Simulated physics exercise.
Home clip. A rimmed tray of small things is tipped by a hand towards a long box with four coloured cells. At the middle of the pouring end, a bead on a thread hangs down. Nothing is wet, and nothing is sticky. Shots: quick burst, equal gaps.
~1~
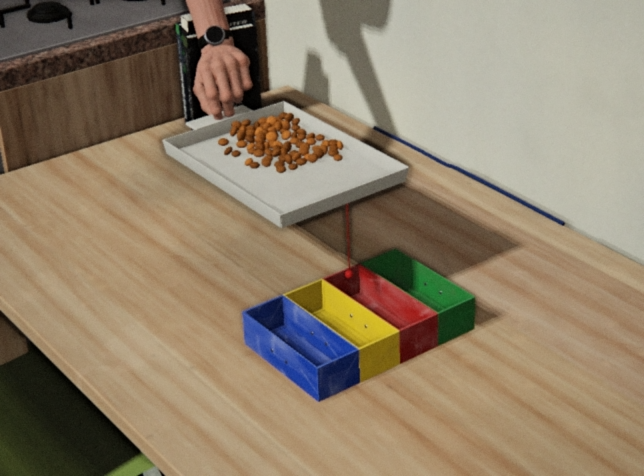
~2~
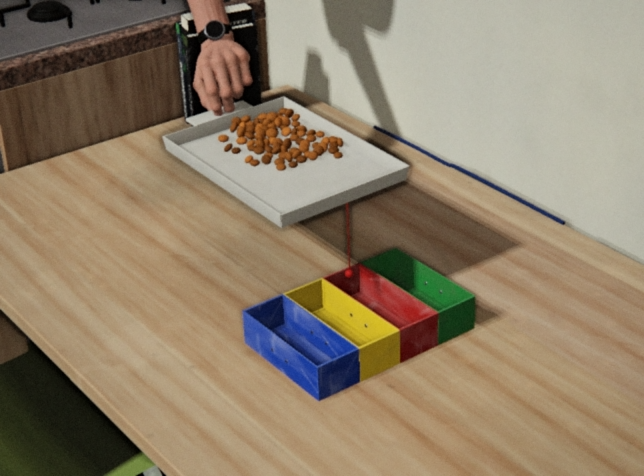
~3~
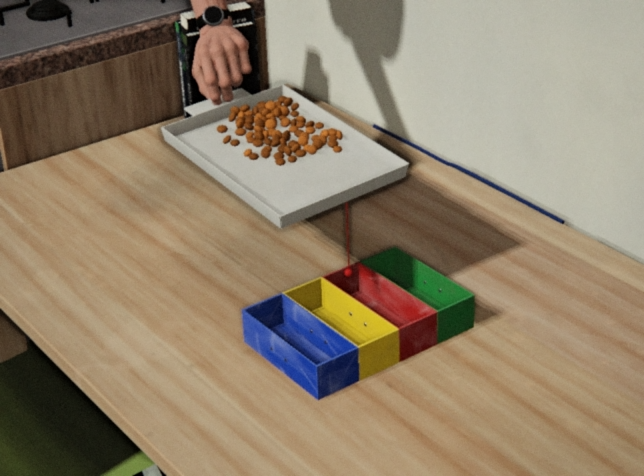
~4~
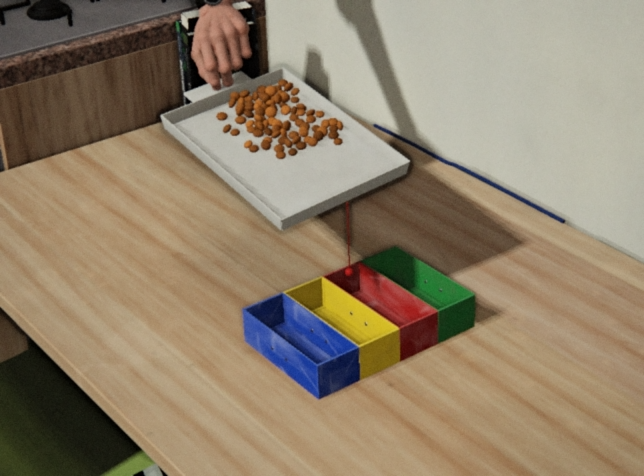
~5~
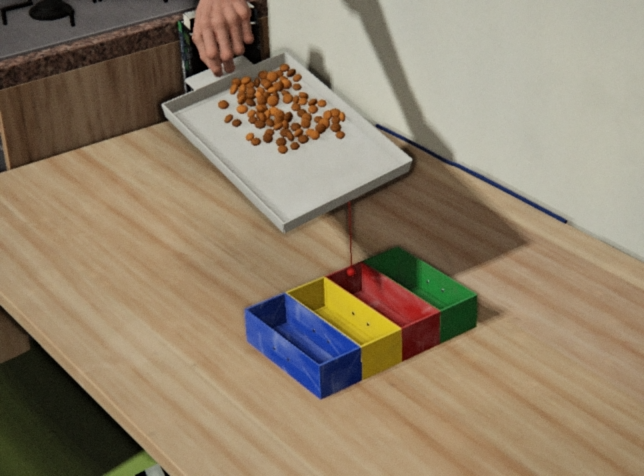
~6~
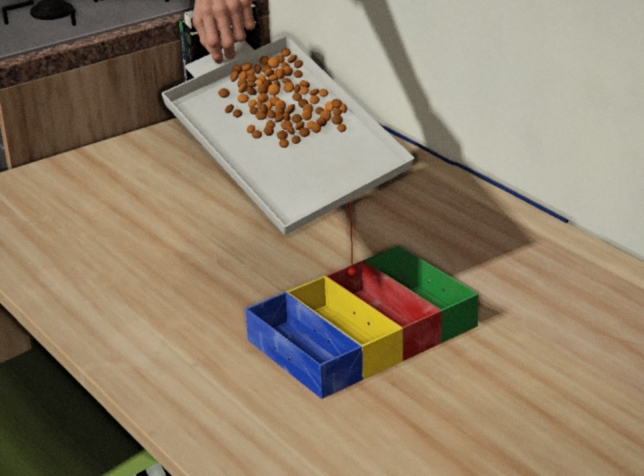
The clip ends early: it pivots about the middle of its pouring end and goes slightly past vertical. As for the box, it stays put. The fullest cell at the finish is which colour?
Colour: Blue.
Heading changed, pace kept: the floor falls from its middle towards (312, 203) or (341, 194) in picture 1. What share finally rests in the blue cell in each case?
Respectively 40 % and 0 %.
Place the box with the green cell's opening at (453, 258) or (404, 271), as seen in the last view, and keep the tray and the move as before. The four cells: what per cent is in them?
You'd get about 30 per cent first and about 90 per cent second.
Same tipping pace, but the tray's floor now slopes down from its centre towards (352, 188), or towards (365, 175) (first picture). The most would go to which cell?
Case 1 goes to that green cell, case 2 to green.
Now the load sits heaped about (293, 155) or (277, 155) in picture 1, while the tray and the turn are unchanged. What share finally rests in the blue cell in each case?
Estimate: 60 % first, 50 % second.
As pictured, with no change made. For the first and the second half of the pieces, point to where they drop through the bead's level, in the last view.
I'd place the first part at (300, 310) and the rest at (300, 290).
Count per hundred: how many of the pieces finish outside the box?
Near 10 in a hundred.
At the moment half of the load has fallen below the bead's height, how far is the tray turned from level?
It is at around 85 degrees by then.
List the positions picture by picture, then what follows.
The first frame shows corners of the pouring end (281, 213) and (405, 167), level; middle of the load (272, 144), bits of cat kibble; bead on its thread (349, 274); blue cell (338, 372); yellow cell (379, 353); red cell (418, 335); green cell (456, 318).
The second frame shows corners of the pouring end (281, 213) and (406, 166), level; middle of the load (272, 141).
The third frame shows corners of the pouring end (281, 215) and (405, 163), tipped barely, lowest at the left corner; middle of the load (272, 133).
The fourth frame shows corners of the pouring end (282, 218) and (406, 161), tipped a little, lowest at the left corner; middle of the load (272, 122).
The fifth frame shows corners of the pouring end (284, 221) and (409, 159), tipped clearly, lowest at the left corner; middle of the load (274, 111).
The sixth frame shows corners of the pouring end (285, 224) and (410, 157), tipped clearly, lowest at the left corner; middle of the load (275, 101); blue cell (341, 369); yellow cell (382, 350); red cell (421, 332); green cell (459, 315).
Just after the last frame, tray tipped steeply; the larger part on the tray; about a tenth falling or outside the box.
A moment on, tray tipped past a quarter turn; about a tenth on the tray; roughly half in the blue cell; roughly a quarter in the yellow cell; about a tenth falling or outside the box.
Further on, tray tipped past a quarter turn; roughly half in the blue cell; roughly a third in the yellow cell; about a tenth falling or outside the box.
When it is over, tray tipped past a quarter turn; roughly half in the blue cell; roughly a third in the yellow cell; not one in the red cell; not one in the green cell; about a tenth outside the box.
